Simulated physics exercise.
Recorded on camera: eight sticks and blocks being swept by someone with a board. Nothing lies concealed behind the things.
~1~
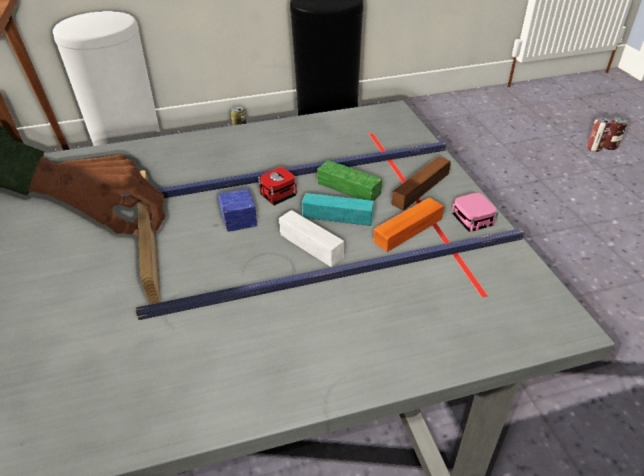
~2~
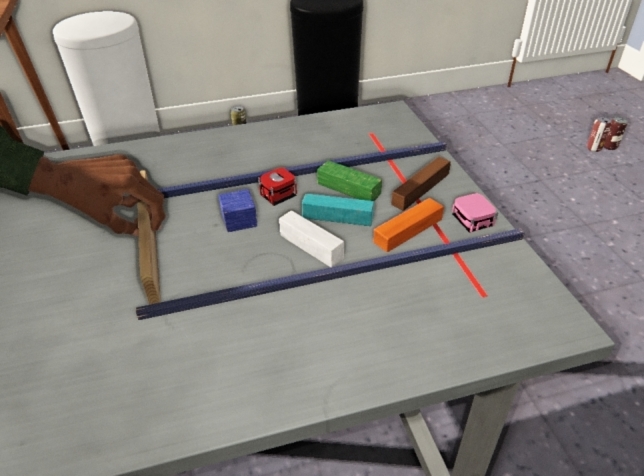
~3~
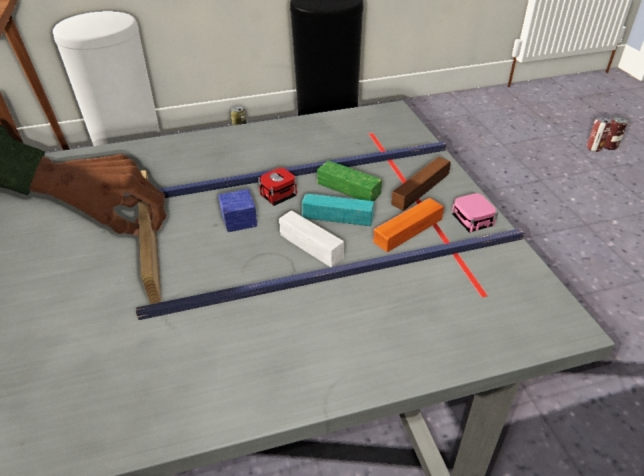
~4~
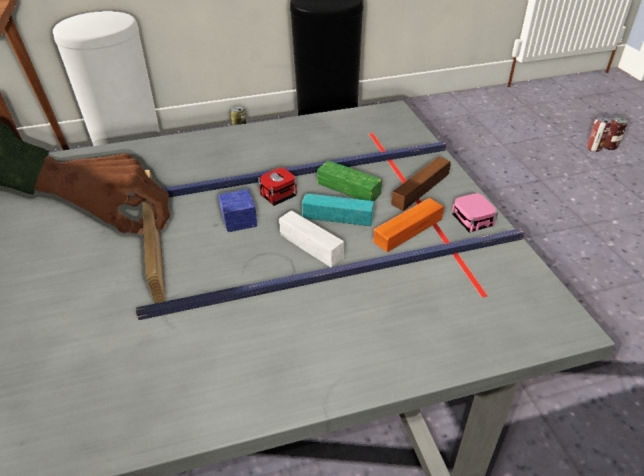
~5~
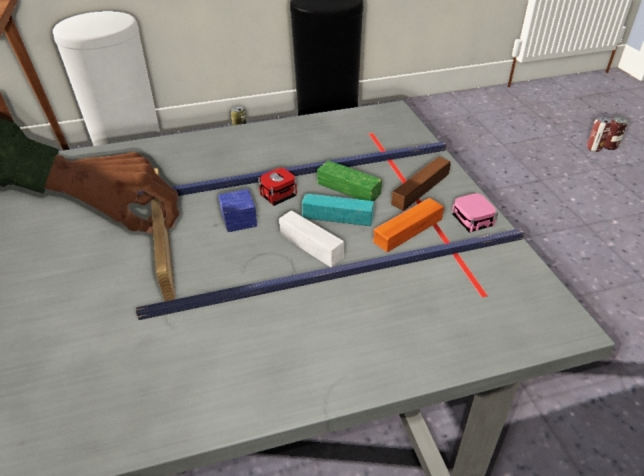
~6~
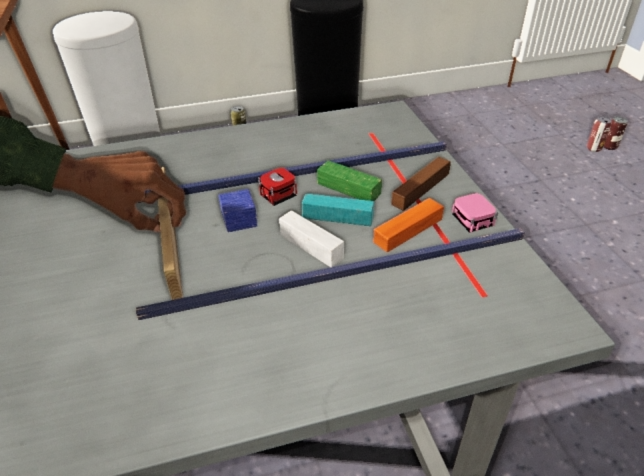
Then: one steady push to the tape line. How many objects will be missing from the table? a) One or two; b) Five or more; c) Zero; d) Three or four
The answer is a.
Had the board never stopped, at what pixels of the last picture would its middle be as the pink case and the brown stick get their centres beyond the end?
(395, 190) and (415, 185), more or less.
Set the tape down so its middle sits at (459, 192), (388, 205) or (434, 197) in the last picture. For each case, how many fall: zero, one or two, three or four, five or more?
Result per tape, as listed: Five or more; none; one to two.
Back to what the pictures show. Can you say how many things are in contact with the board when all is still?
At rest, 3 are in contact.
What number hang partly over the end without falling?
I make it 3.
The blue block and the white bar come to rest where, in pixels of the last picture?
The blue block ends at (423, 178) and the white bar at (443, 214).
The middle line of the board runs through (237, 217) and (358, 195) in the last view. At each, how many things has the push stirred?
So 1, and at the other place 8.
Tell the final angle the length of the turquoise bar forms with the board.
Angle: Roughly 20 degrees.
Soon after, none off yet; pink case at rest near (474, 213); brown stick at rest near (422, 183); orange stick at rest near (409, 224).
In the end, the number that fall off is one or two; gone, pink case.
